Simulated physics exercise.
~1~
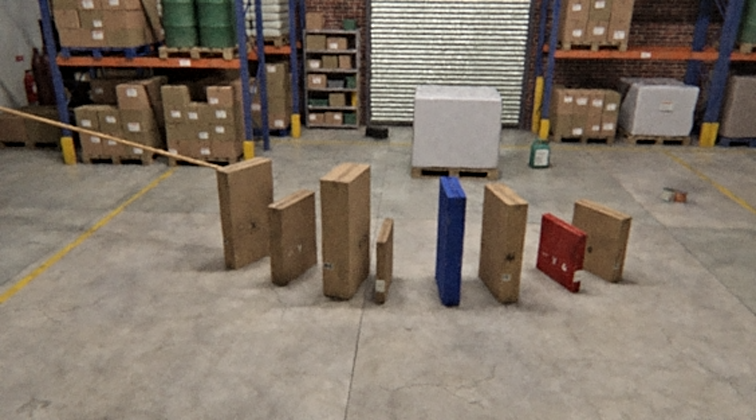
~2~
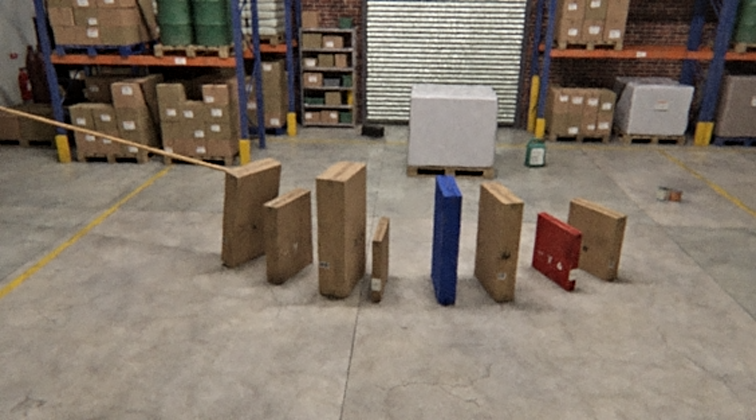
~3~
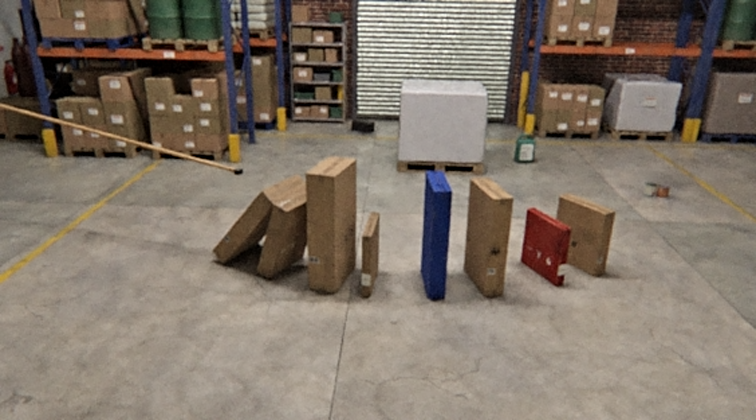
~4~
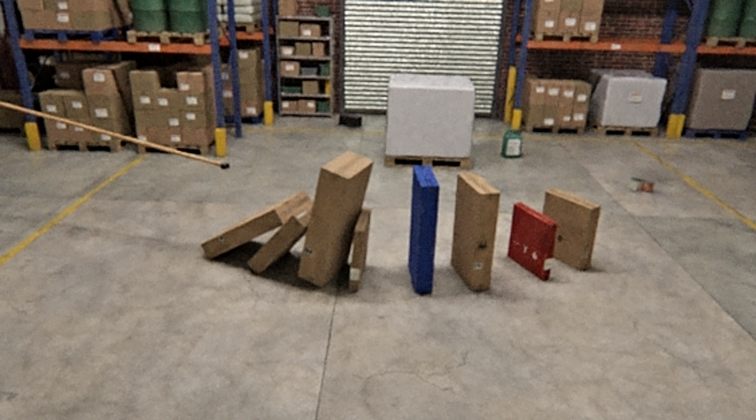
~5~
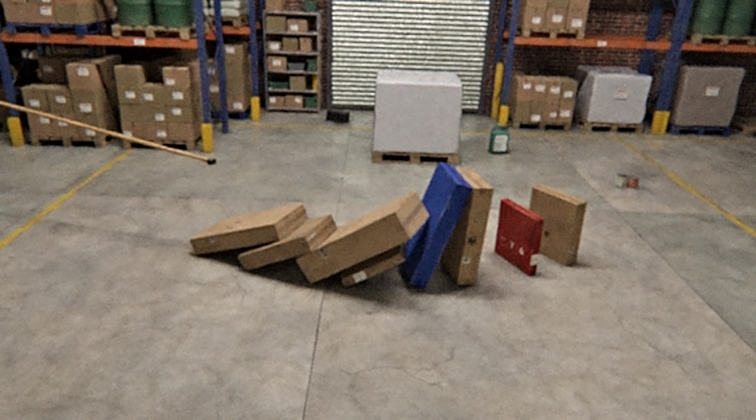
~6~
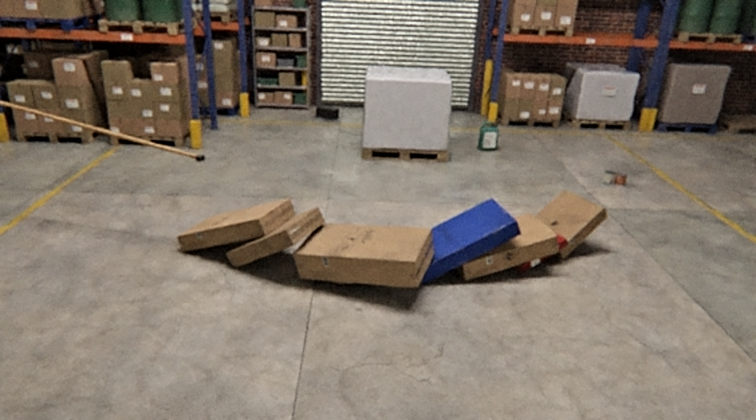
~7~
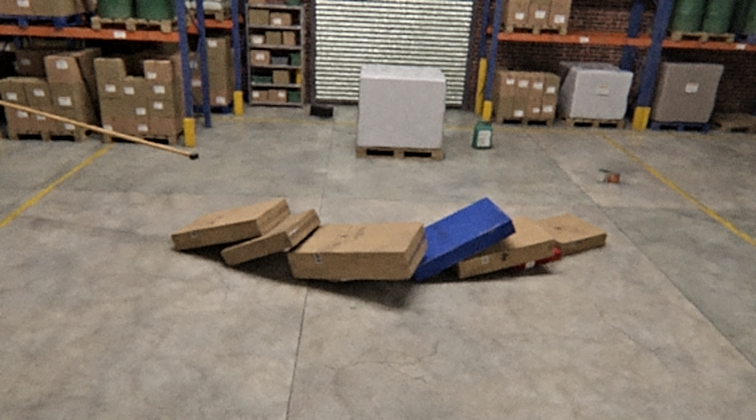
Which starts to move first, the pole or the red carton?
The pole moves first, pushing the carton at the left end. The red carton stays upright until the toppling reaches it near the end of the row.
Curved row of upright cartons toppling rightward after a pole pushes the first, all ending fallen on a warehouse floor.
